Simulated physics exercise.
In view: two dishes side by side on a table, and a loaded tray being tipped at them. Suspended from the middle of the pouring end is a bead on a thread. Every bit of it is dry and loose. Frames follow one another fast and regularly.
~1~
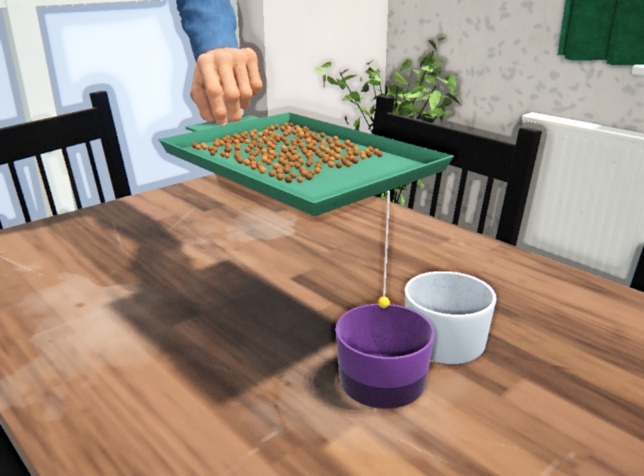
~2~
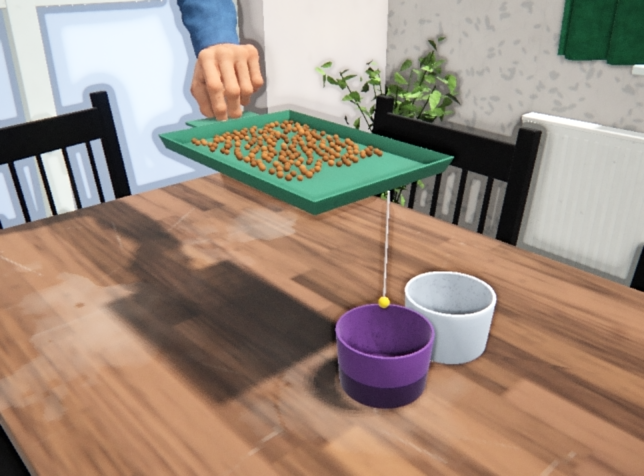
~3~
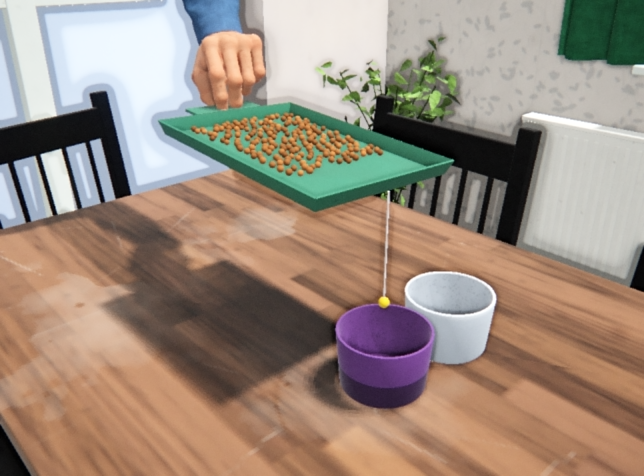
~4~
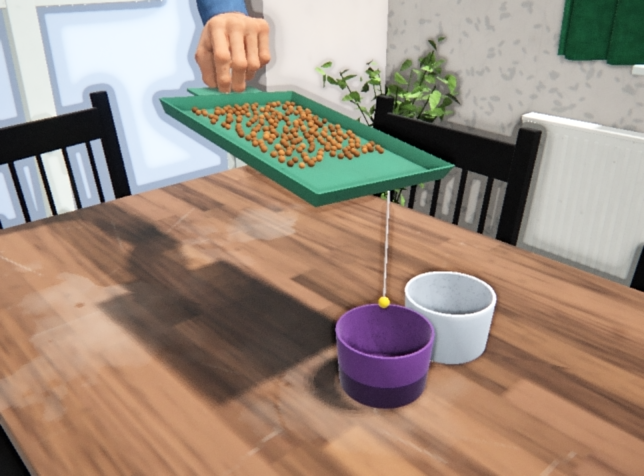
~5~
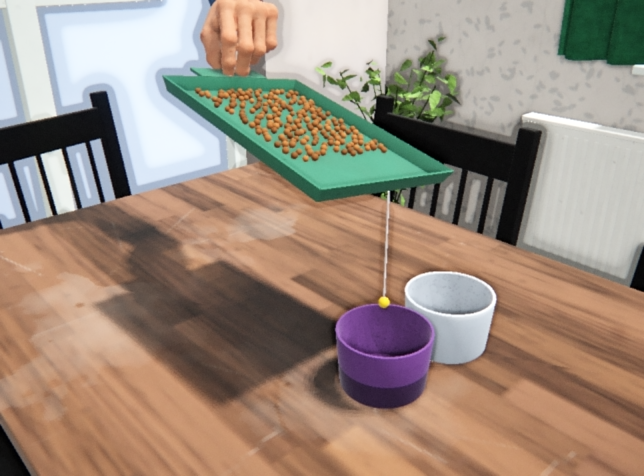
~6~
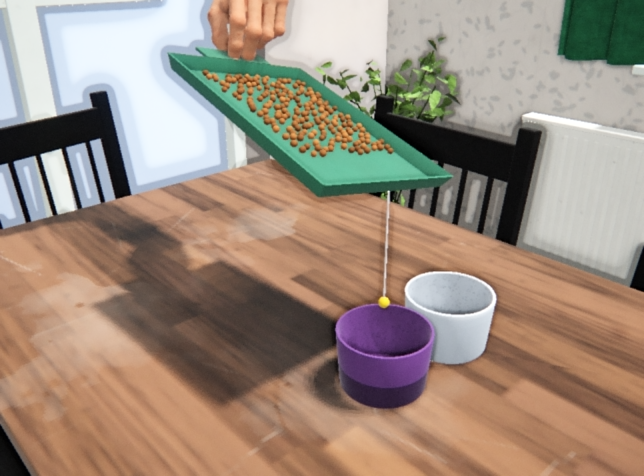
A hand tilts a green tray of small brown balls above a purple dish and a white dish.
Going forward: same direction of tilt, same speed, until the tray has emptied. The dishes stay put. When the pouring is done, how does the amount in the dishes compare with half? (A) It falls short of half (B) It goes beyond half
It goes beyond half.
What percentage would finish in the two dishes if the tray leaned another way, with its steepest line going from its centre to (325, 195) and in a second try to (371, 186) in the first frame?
Shares, approx.: 0 %, then 50 %.
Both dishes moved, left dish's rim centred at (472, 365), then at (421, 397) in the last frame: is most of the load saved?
The first time it's lower than half, the second time lower than half.
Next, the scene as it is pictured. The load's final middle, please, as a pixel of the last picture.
I'd place the middle at about (451, 336).
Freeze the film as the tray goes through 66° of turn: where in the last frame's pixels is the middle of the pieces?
(445, 229).
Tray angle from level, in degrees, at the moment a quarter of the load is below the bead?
The tilt then is about 65°.
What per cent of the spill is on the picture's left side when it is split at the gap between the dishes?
It amounts to some 0 percent.
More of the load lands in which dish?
The one at right wins.
Shortly afterwards, tray tipped steeply; near a third on the tray; near a quarter in the right dish; only a few outside both; near a third in the air.
Next, tray tipped past a quarter turn; the bulk in the right dish; a little outside both; only a few in the air.
Some moments later, tray tipped past a quarter turn; the bulk in the right dish; a little outside both.
In the end, tray tipped past a quarter turn; none at all in the left dish; the bulk in the right dish; a little outside both.
